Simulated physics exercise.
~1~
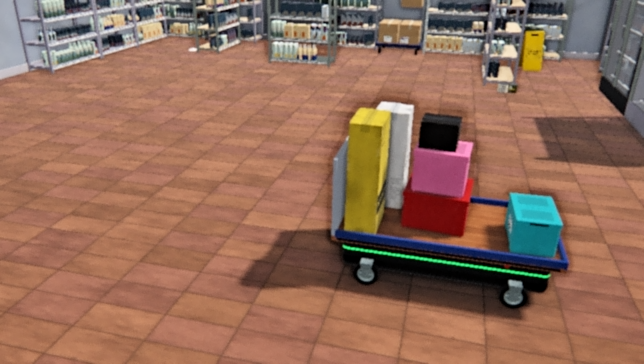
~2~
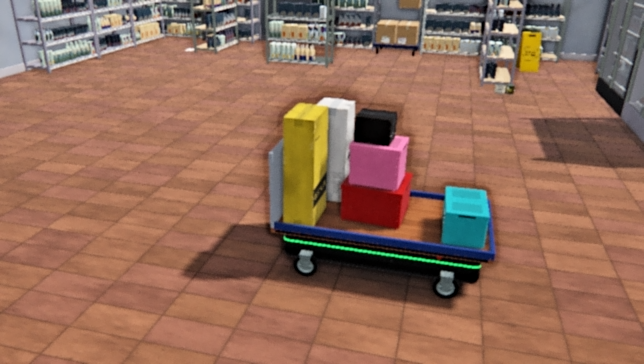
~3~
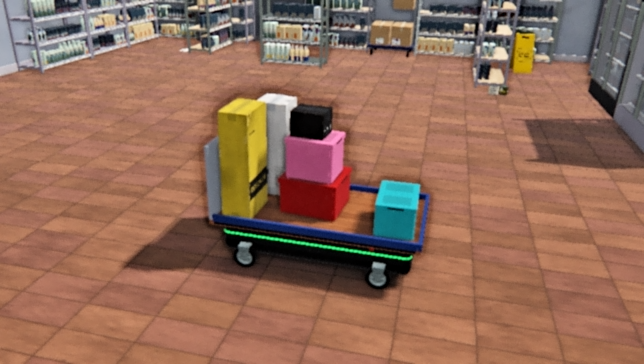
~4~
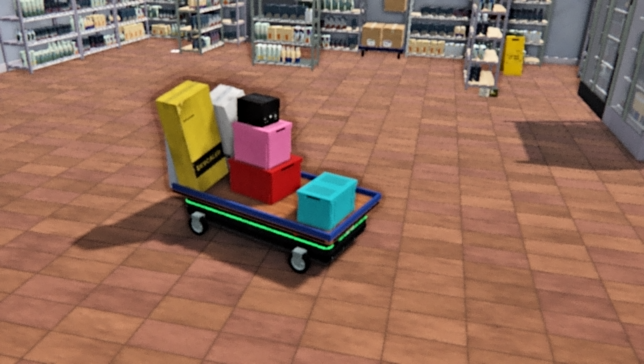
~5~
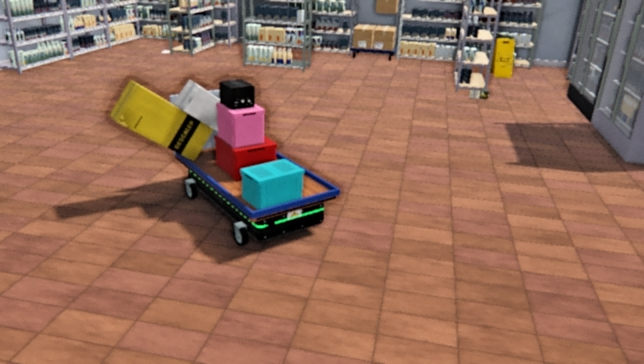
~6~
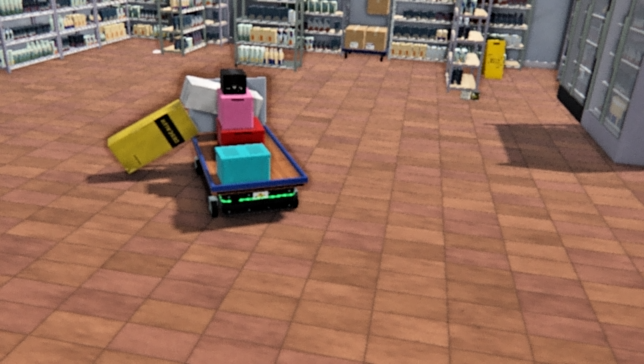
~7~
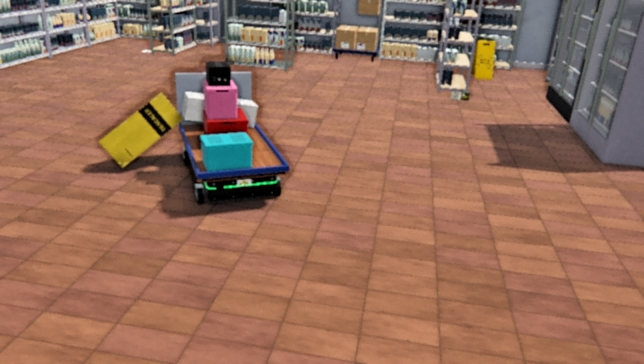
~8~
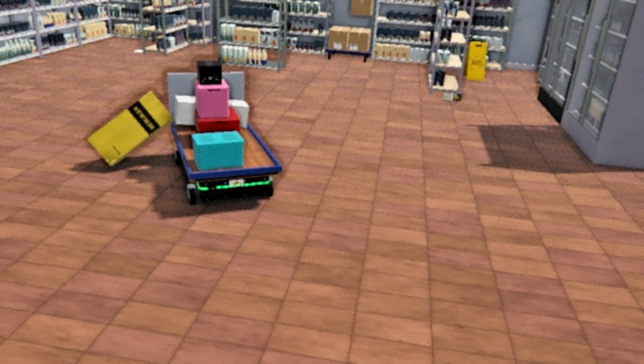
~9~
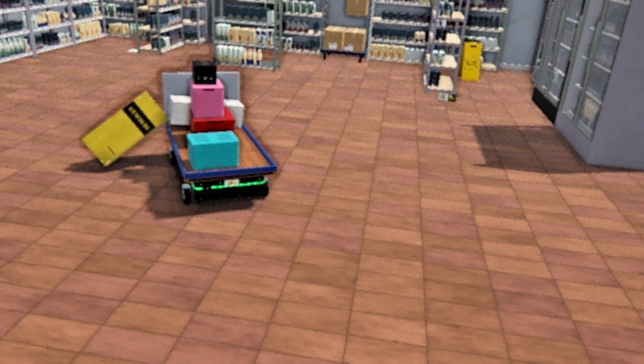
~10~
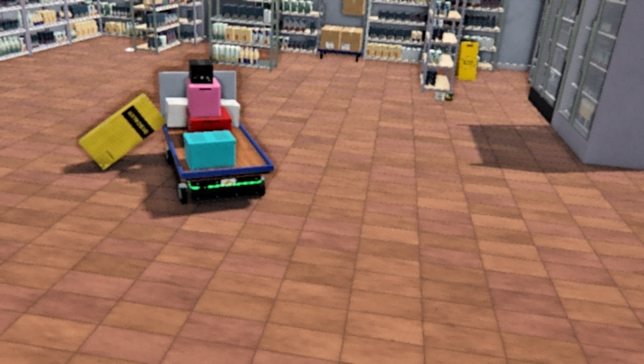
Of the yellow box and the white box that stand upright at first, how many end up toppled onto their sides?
Two of them do. The yellow box ends tipped over off the cart, and the white box lies on the deck.
